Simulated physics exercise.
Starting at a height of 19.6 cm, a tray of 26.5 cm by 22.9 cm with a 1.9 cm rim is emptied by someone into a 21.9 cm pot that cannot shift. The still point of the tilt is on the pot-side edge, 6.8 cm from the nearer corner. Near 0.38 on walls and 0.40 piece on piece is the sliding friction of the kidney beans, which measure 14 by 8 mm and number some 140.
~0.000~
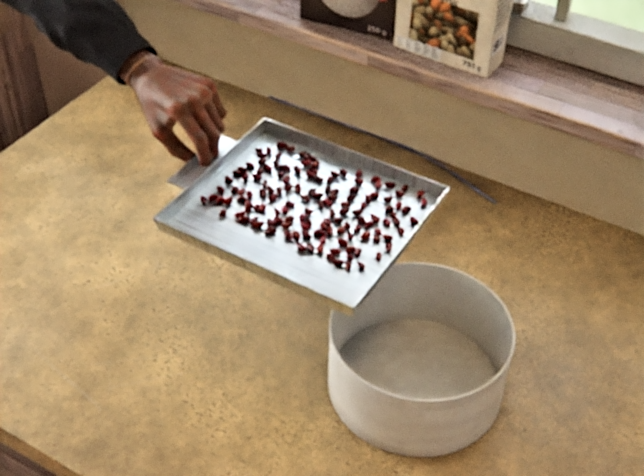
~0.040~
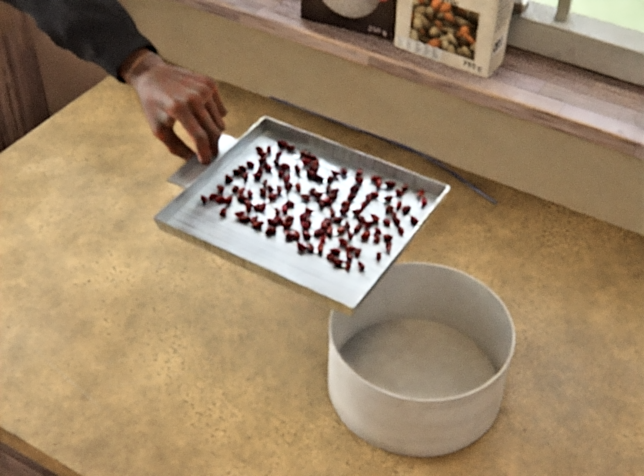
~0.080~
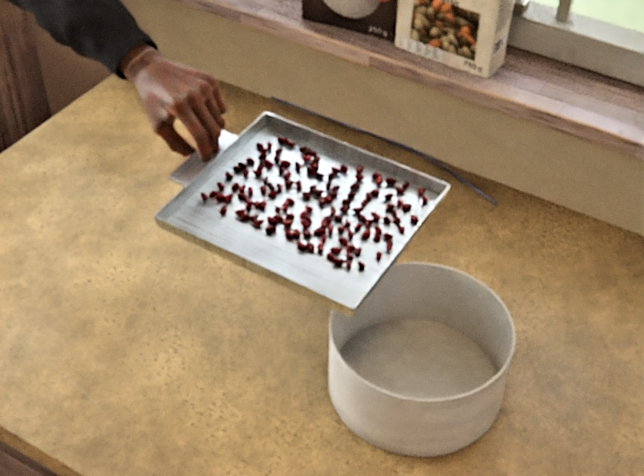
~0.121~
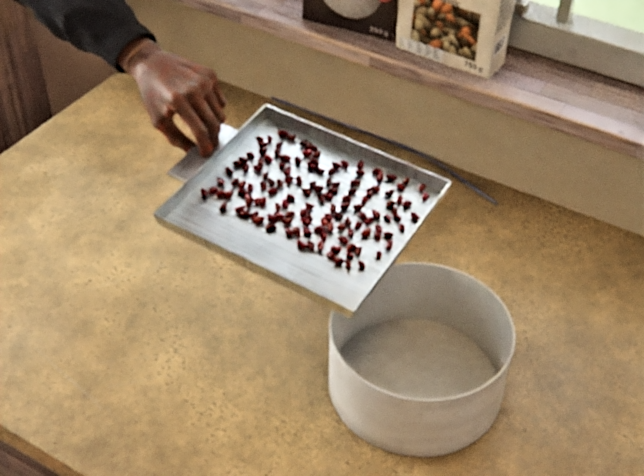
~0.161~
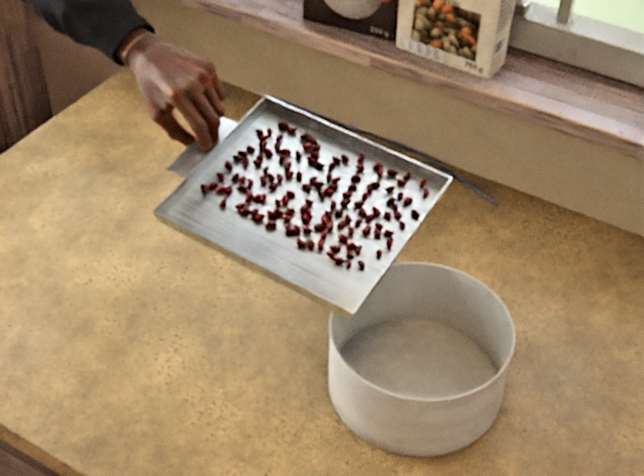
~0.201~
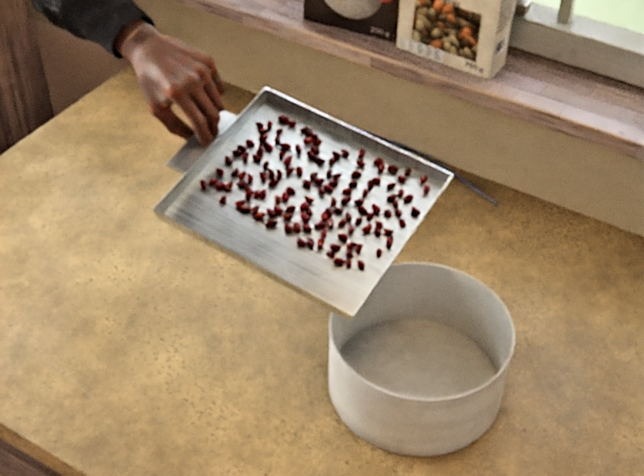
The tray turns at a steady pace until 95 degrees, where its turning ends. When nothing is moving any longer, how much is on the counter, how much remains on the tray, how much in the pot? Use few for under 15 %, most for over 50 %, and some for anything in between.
Counter: Most, tray: Few, pot: Some.
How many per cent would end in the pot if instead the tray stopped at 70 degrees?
In that case some 15 per cent.
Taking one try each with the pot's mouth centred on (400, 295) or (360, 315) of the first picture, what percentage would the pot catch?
Some 15 and 90 per cent.
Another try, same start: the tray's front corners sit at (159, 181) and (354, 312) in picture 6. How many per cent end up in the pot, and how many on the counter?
Per cent by place - pot 70, counter 30.
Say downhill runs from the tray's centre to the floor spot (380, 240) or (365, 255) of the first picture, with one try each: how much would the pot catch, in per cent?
First try: About 80 percent; second try: About 90 percent.
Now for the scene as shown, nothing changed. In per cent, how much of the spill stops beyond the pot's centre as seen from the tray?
20 %.
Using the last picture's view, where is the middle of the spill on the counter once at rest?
(317, 454), roughly.
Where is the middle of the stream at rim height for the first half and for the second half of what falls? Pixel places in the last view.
(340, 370) first, (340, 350) later, roughly.
After 0.71 s, tilt 51 degrees; the tray holds 100 %, the pot 0 %.
After 1.05 s, tilt 78 degrees; the tray holds 70 %, the pot 5 %.
After 1.48 s, tilt 95 degrees; the tray holds 5 %, the pot 35 %.
In the end, at 2.9 s, counter 55 %, tray 0 %, pot 40 %.
